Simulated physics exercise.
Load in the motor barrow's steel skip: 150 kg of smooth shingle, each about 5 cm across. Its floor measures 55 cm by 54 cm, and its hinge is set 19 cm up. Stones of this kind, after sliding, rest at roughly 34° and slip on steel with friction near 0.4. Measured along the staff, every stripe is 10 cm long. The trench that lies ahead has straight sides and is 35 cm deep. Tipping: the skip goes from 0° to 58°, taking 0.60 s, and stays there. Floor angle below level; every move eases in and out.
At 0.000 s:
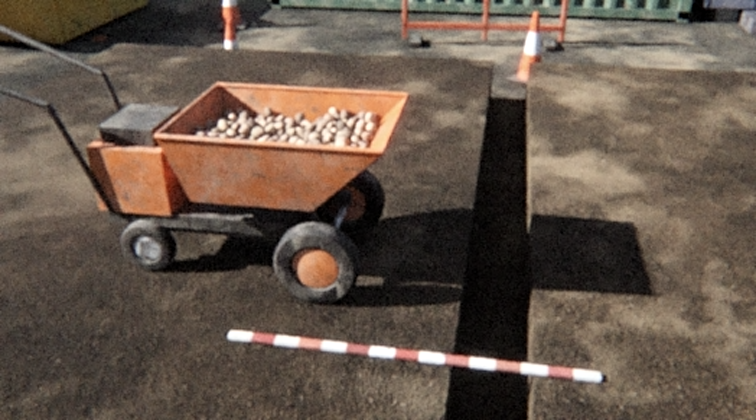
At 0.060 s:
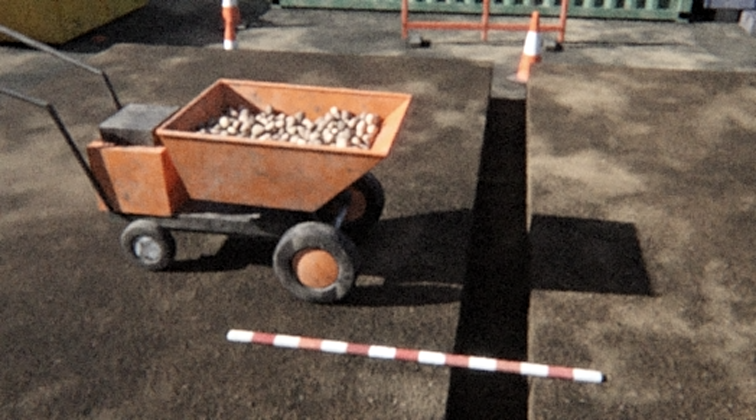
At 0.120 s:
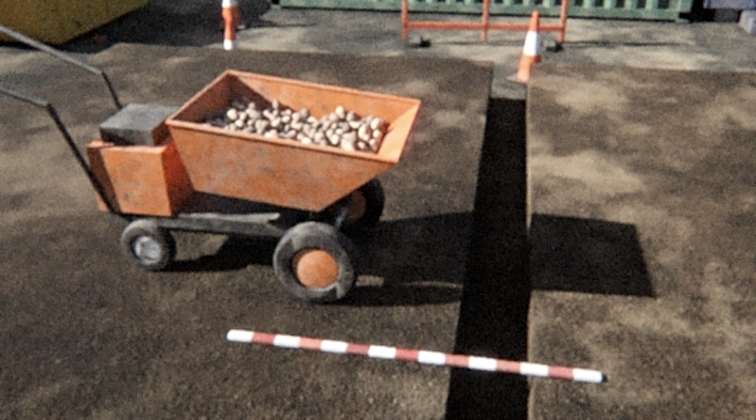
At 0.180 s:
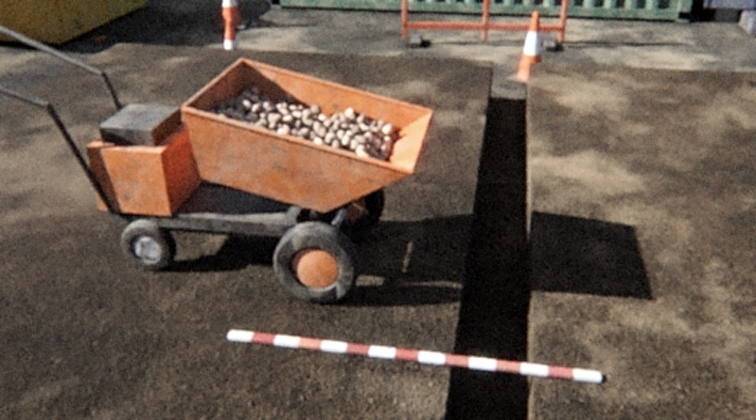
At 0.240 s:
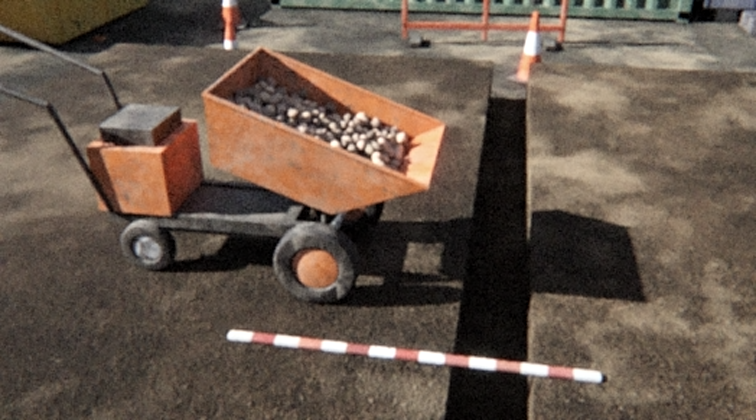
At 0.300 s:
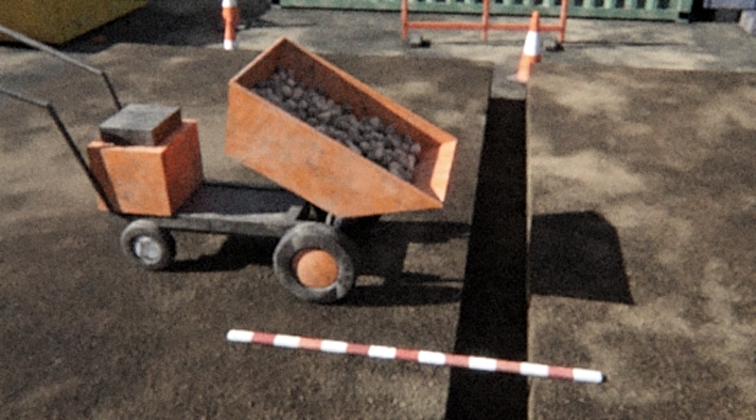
Orange motor barrow standing beside a narrow trench, its skip full of stones tilting steadily forward to the right, rear end rising.
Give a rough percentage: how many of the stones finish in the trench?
69 %.
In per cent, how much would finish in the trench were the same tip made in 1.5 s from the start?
Roughly 85 per cent.
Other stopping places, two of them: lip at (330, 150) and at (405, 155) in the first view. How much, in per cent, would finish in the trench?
From the first place around 85 per cent, from the other around 50.
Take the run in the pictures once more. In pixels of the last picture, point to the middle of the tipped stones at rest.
I'd point to around (512, 318).
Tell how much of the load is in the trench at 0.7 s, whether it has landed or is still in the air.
Some 10 per cent of the load by that point.
After 0.4 s the floor is at 49°; 100 % in the skip; the foremost stones are at (438, 215).
After 0.7 s the floor is at 58°; 91 % in the skip, 9 % in the trench; the foremost stones are at (518, 269).
After 1.0 s the floor is at 58°; 40 % in the skip, 33 % in the trench, 27 % past the trench; the foremost stones are at (660, 290).
After 3.0 s the floor is at 58°; 0 % in the skip, 69 % in the trench, 31 % past the trench; the foremost stones are past the picture's edge.
